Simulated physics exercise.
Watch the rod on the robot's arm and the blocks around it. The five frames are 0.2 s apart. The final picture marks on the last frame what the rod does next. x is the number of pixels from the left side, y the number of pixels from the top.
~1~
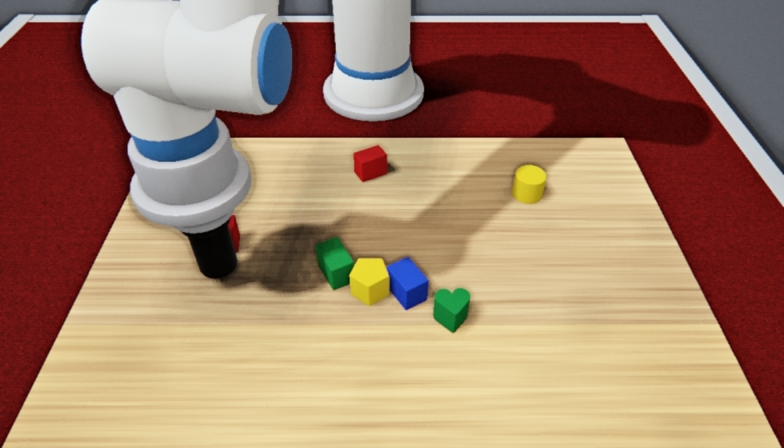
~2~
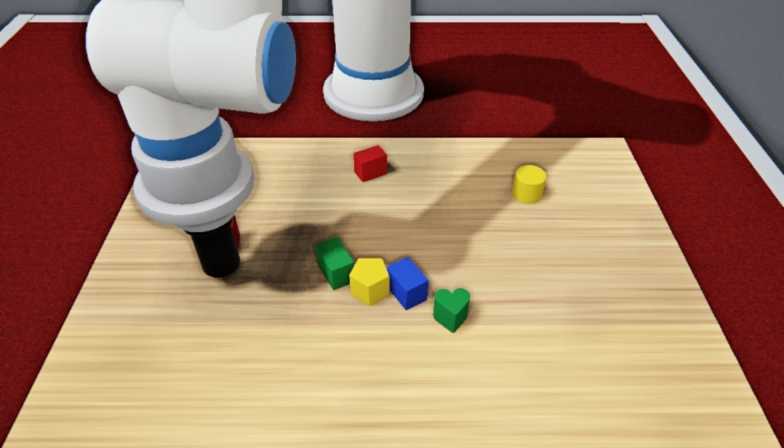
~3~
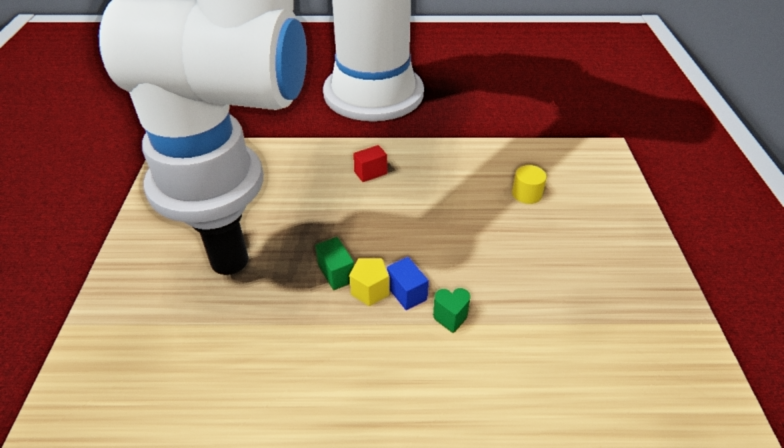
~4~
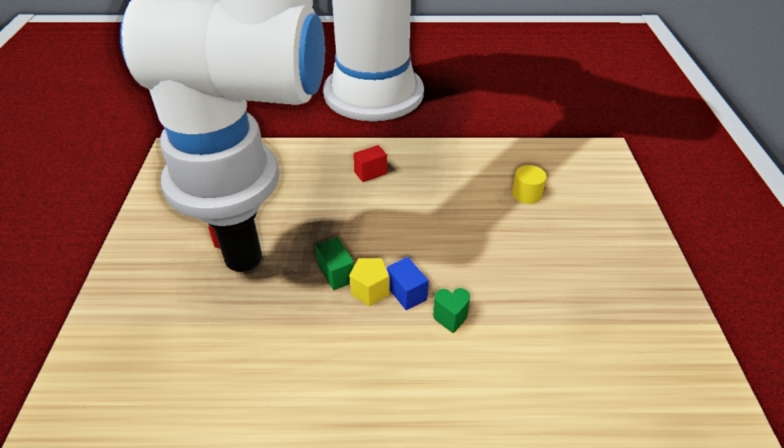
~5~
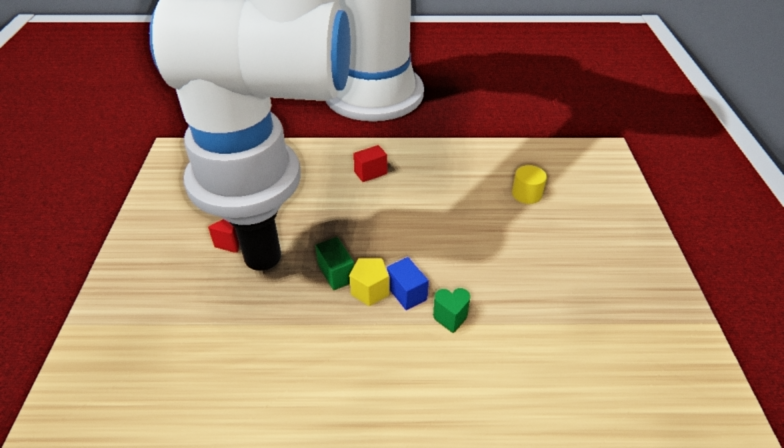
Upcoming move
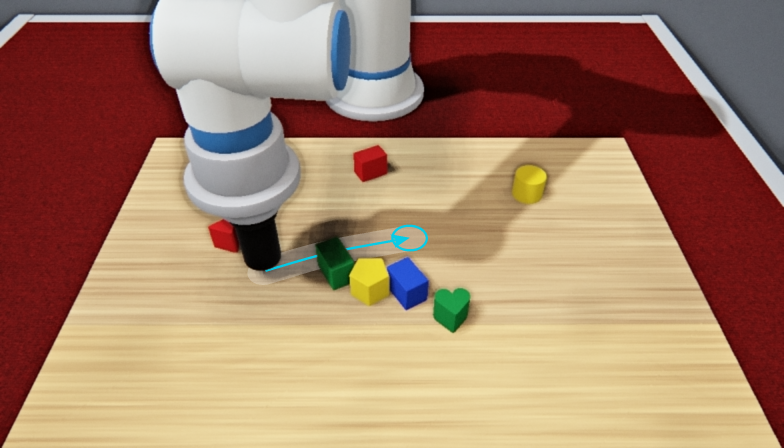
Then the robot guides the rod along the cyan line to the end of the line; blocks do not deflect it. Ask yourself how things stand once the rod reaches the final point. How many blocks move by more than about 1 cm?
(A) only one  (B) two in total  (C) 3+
A
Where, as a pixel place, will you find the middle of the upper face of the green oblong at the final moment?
Its top middle: (358, 251).
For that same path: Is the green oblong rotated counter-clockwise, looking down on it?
I believe not.
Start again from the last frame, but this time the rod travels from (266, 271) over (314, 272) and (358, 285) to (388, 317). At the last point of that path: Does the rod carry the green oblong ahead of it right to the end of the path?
No - that is not the case.
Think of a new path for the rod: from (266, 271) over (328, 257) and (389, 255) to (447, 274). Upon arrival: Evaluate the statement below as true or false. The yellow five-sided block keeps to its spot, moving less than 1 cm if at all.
The statement is false.
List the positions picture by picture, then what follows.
The first picture shows lower end of the rod at (219, 266), tops of blocks, red triangular block partly hidden, green oblong at (334, 253), yellow five-sided block at (370, 270).
The second picture shows rod at (222, 265), blocks as before.
The third picture shows rod at (230, 263), blocks as before.
The fourth picture shows rod at (244, 260), blocks as before.
The fifth picture shows rod at (263, 258), red triangular block at (224, 224), green oblong at (334, 253), yellow five-sided block at (370, 270).
The drawn path runs from (266, 271) through (315, 257) and (363, 246) to (410, 238).
What follows on the original path. One third of the way, rod at (315, 244); green oblong at (343, 254), turned 25° clockwise; yellow five-sided block at (372, 273).
Two thirds of the way, rod at (363, 234); green oblong at (358, 251), turned 95° clockwise; yellow five-sided block at (372, 273).
At the end, rod at (410, 226); red triangular block not moved; green oblong at (358, 251), turned 100° clockwise; yellow five-sided block at (372, 273).
